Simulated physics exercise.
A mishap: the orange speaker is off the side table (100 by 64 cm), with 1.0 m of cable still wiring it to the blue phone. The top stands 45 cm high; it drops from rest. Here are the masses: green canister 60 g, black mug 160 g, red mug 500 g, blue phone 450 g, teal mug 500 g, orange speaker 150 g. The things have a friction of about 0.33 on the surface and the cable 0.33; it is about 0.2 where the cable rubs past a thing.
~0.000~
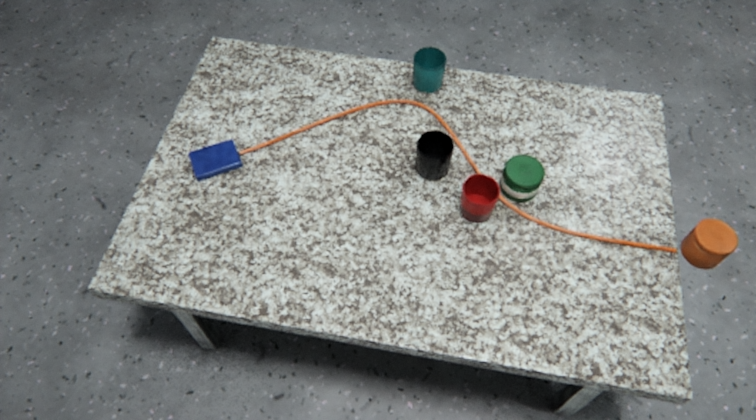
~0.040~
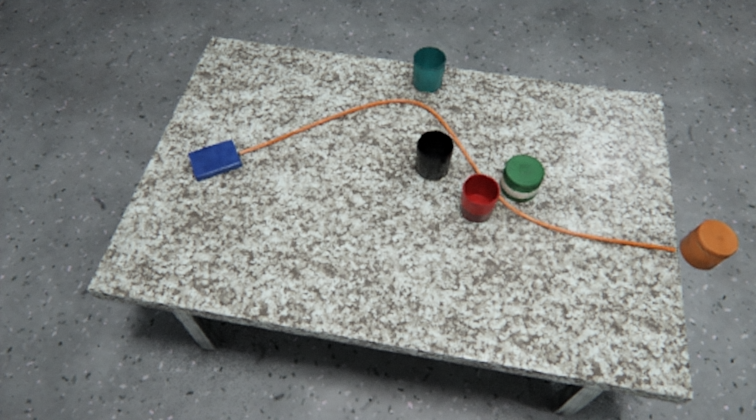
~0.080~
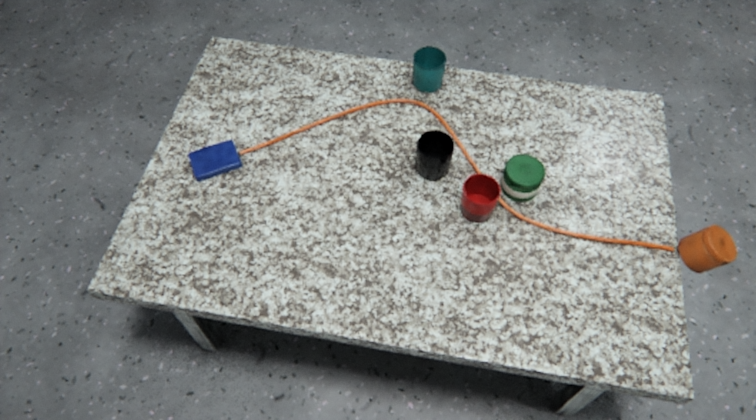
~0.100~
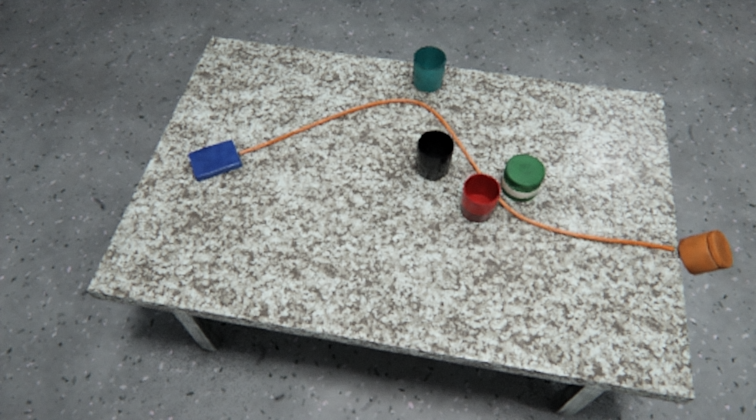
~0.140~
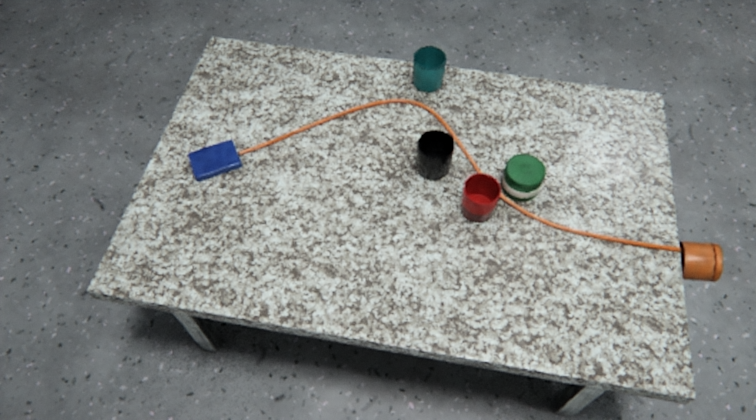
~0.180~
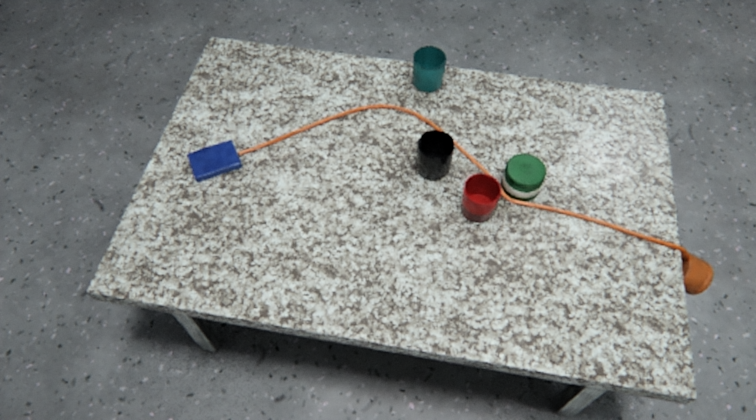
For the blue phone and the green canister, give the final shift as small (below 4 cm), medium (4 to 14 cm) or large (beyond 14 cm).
Shifts - the blue phone small, the green canister medium.
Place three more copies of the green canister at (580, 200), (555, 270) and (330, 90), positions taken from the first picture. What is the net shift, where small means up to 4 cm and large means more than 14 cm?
First: A slight shift; second: A slight shift; third: A slight shift.
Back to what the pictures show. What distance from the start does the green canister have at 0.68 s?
At that moment the green canister has gone 10 cm from the start.
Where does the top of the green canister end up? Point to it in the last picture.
Roughly (551, 135).
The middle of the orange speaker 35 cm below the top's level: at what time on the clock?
Never.
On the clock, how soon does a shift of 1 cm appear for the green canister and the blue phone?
Approx. times - green canister: 0.28 s, blue phone: 0.34 s.
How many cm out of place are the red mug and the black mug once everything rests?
Final places, approx.: Red mug 0 cm off, black mug 6 cm off.
By 0.4 s, the cable's tail end at (246, 158); green canister 9 cm off its start, blue phone 1 cm off its start, orange speaker over the edge.
By 0.7 s, the cable's tail end at (249, 160); green canister 10 cm off its start, blue phone 2 cm off its start, orange speaker over the edge.
By 0.9 s, the cable's tail end at (249, 160); green canister 10 cm off its start at (551, 135), blue phone 2 cm off its start at (223, 160), black mug 6 cm off its start at (430, 168).
By 1.2 s, the cable's tail end at (249, 160); green canister 10 cm off its start, blue phone 2 cm off its start, black mug 6 cm off its start.
By 2.4 s, the cable's tail end at (249, 160); green canister 10 cm off its start at (551, 135), blue phone 2 cm off its start at (223, 160), orange speaker over the edge, black mug 6 cm off its start at (431, 168).
